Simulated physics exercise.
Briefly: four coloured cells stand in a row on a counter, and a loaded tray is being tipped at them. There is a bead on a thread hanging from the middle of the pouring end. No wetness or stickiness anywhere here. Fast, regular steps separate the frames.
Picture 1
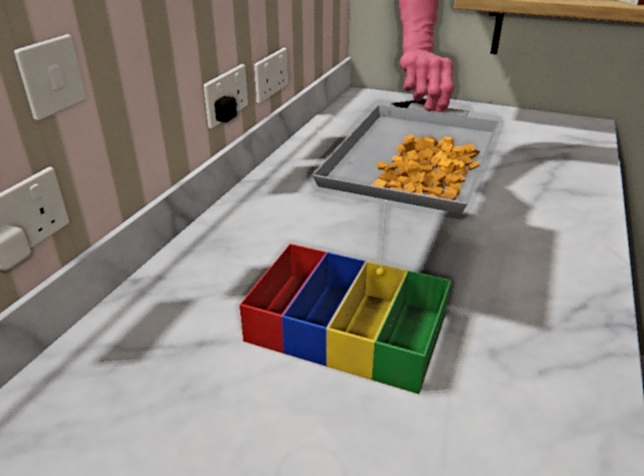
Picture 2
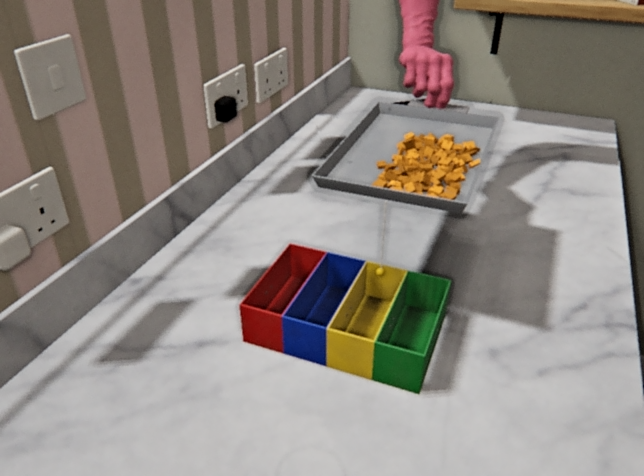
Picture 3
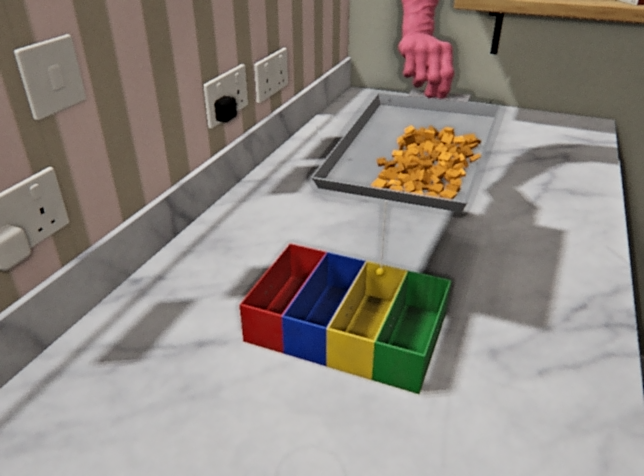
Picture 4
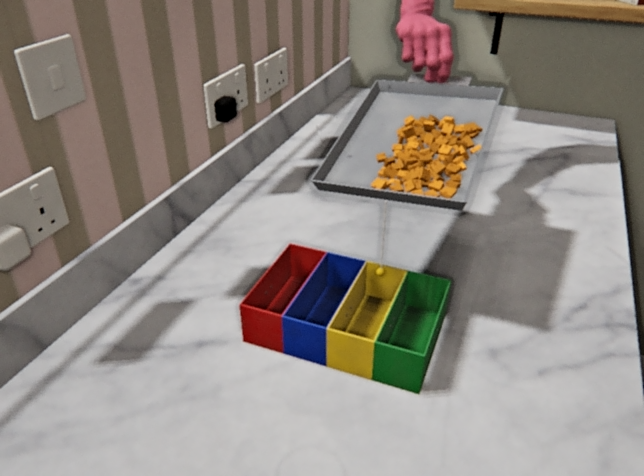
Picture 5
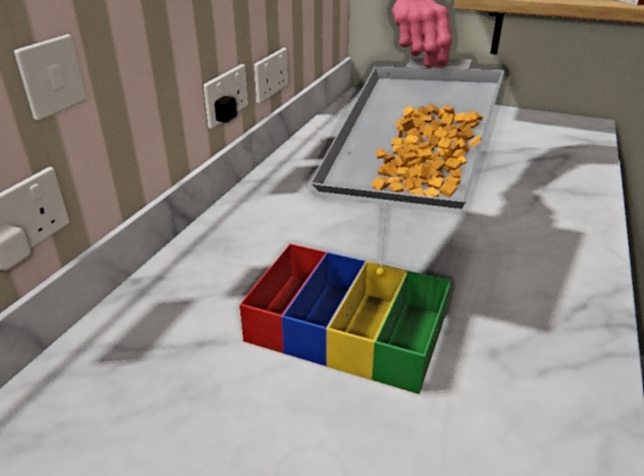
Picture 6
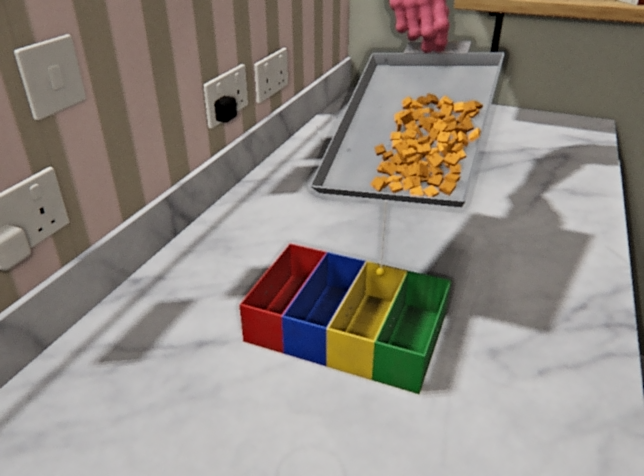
A pink hand raises the far end of a gray tray holding small orange crackers.
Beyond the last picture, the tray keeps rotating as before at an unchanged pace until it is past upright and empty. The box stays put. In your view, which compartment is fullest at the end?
Fullest: The blue compartment.
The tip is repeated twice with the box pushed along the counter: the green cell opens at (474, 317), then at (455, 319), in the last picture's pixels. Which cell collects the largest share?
The first position gives that red cell, and the second gives red.
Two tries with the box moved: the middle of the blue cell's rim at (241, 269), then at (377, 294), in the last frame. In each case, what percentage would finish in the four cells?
You'd see around 60 per cent and then around 80 per cent.
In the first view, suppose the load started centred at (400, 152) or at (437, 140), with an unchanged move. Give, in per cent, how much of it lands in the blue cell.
Try 1: 50 %; try 2: 50 %.
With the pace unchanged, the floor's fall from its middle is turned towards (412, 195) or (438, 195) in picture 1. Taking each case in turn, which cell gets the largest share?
The first time it is that green cell, and the second time it is the green cell.
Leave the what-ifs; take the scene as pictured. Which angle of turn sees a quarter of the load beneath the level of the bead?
Approx. reading: About 85°.
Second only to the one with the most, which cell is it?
The runner-up is yellow.
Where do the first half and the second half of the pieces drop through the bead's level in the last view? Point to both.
At about (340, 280), then at (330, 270).
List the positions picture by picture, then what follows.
In the first frame, corners of the pouring end (318, 174) and (463, 200), level; middle of the load (427, 167), small crackers; bead on its thread (381, 272); red cell (262, 325); blue cell (305, 338); yellow cell (350, 351); green cell (398, 364).
In the second frame, corners of the pouring end (318, 174) and (463, 200), level; middle of the load (427, 166).
In the third frame, corners of the pouring end (318, 176) and (463, 199), tipped barely, lowest at the left corner; middle of the load (428, 161).
In the fourth frame, corners of the pouring end (317, 178) and (462, 198), tipped a little, lowest at the left corner; middle of the load (428, 155).
In the fifth frame, corners of the pouring end (316, 181) and (462, 197), tipped clearly, lowest at the left corner; middle of the load (427, 149).
In the sixth frame, corners of the pouring end (316, 183) and (461, 197), tipped clearly, lowest at the left corner; middle of the load (427, 143); red cell (262, 325); blue cell (305, 338); yellow cell (350, 351); green cell (398, 364).
Just after the last frame, tray tipped steeply; almost all on the tray; just a few falling or outside the box.
A moment on, tray tipped past a quarter turn; roughly a third on the tray; roughly a third in the blue cell; about a tenth in the yellow cell; about a tenth in the red cell; just a few in the green cell; about a tenth falling or outside the box.
Further on, tray tipped past a quarter turn; roughly half in the blue cell; roughly a third in the yellow cell; about a tenth in the red cell; about a tenth in the green cell; just a few falling or outside the box.
When it is over, tray tipped past a quarter turn; roughly half in the blue cell; roughly a third in the yellow cell; about a tenth in the red cell; about a tenth in the green cell; just a few outside the box.
